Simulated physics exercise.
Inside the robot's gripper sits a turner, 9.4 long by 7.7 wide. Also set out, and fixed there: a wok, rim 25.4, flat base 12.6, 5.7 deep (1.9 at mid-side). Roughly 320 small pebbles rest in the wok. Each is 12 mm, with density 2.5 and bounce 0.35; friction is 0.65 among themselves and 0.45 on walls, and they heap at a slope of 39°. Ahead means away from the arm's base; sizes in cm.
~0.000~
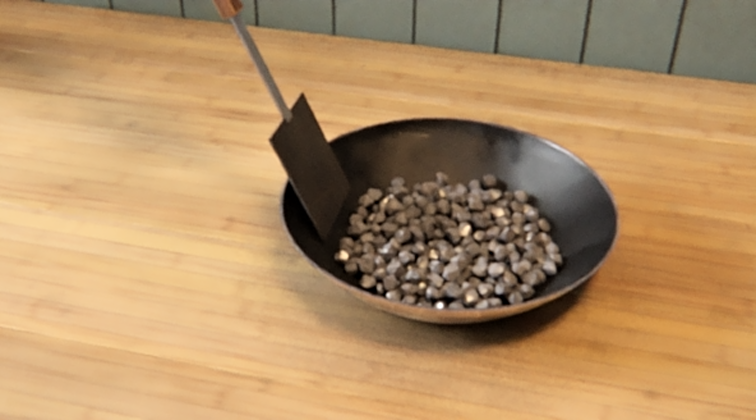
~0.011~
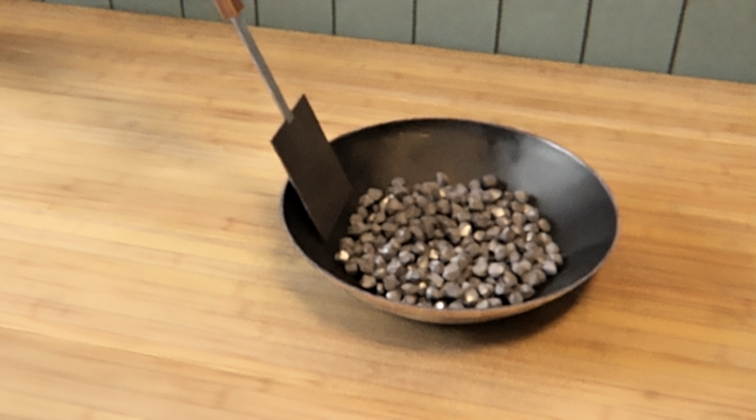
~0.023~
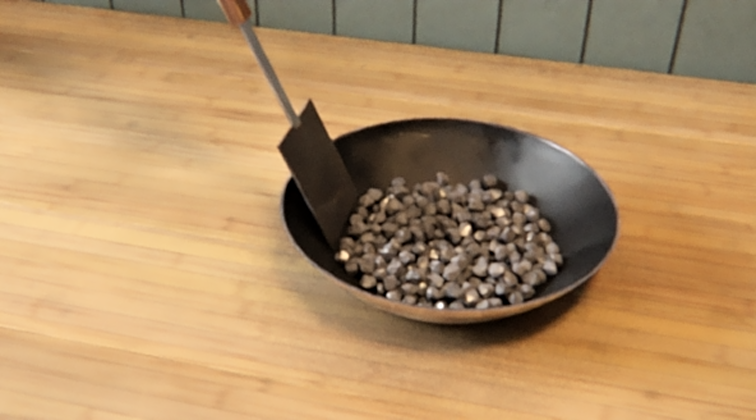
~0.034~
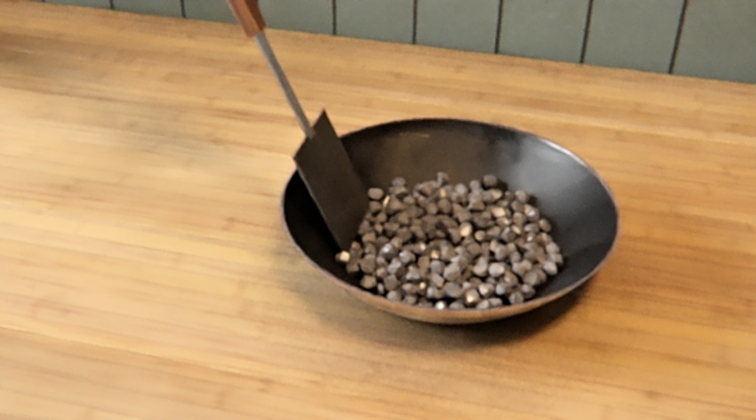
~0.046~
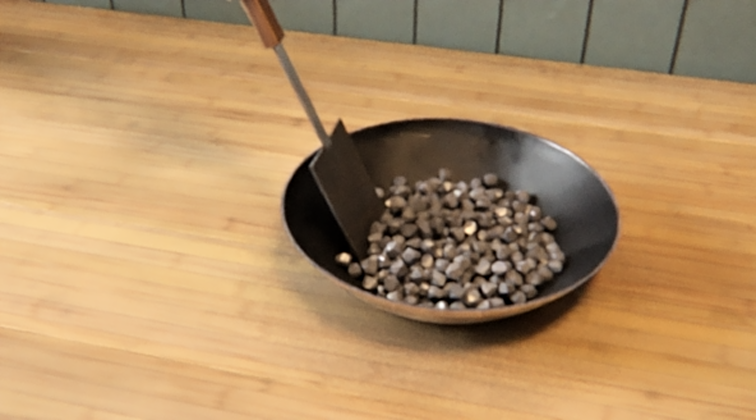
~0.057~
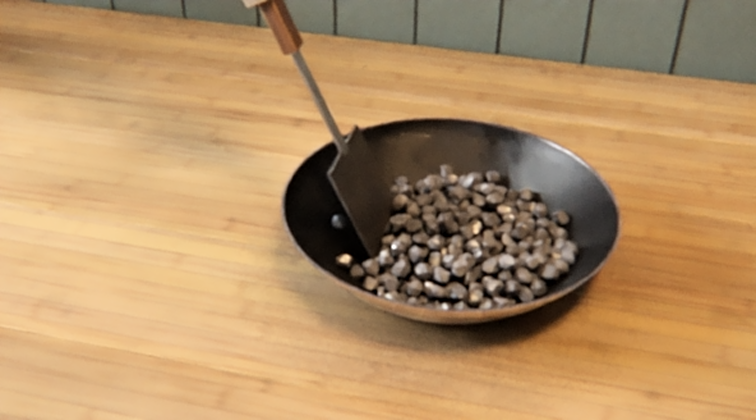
A dark, round wok sits on a light wooden countertop before grey-green tiles, seen from above at an angle by a still camera. Small grey-brown pebbles, a few glinting, cover its bottom, and a dark flat turner with a metal shaft and reddish-brown handle leans inside at the left. The turner stays nearly still, then slides a short way right, pushing the nearest pebbles rightward and leaving a few behind.
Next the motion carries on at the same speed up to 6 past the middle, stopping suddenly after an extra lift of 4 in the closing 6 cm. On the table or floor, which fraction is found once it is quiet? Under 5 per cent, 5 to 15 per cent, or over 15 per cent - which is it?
It is over 15 per cent.
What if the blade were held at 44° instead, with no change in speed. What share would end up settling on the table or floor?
Result, estimated: 15 %.
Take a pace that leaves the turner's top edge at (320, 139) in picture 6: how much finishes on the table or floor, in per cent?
Share: Roughly 5 %.
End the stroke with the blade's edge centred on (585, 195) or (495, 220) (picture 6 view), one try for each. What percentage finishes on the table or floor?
55 % and 10 %.
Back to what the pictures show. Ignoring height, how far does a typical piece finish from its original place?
About 6 centimetres.
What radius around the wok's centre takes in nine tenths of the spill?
Roughly 40 cm.
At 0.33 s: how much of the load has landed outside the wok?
I'd put it at around 10 per cent.
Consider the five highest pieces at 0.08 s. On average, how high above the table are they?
Roughly 8 centimetres.
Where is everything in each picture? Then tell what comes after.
In the first frame, turner top edge at (286, 114), sloping 65°; upper third of the load around (457, 237), from x 340 to 555, top at y 180; 319 in the wok.
In the second frame, turner top edge at (287, 116), sloping 65°; upper third of the load around (457, 237), from x 340 to 555, top at y 180.
In the third frame, turner top edge at (294, 121), sloping 65°; upper third of the load around (457, 237), from x 340 to 555, top at y 180.
In the fourth frame, turner top edge at (308, 132), sloping 65°; upper third of the load around (456, 237), from x 345 to 555, top at y 180.
In the fifth frame, turner top edge at (326, 141), sloping 65°; upper third of the load around (453, 234), from x 345 to 555, top at y 175.
In the sixth frame, turner top edge at (343, 148), sloping 65°; upper third of the load around (462, 233), from x 340 to 570, top at y 170; 319 in the wok.
By 0.08 s, sloping 65°, highest piece 10 above the table; 319 in the wok.
By 0.11 s, sloping 65°, highest piece 16 above the table; 314 in the wok, 5 on the blade or in flight.
By 0.33 s, sloping 65°, highest piece 35 above the table; 248 in the wok, 35 on the table or floor, 36 on the blade or in flight.
By 1.38 s, sloping 65°, highest piece 7 above the table; 248 in the wok, 71 on the table or floor.
Final count, 248 in the wok, 71 on the table or floor. That is 22 % on the table or floor.
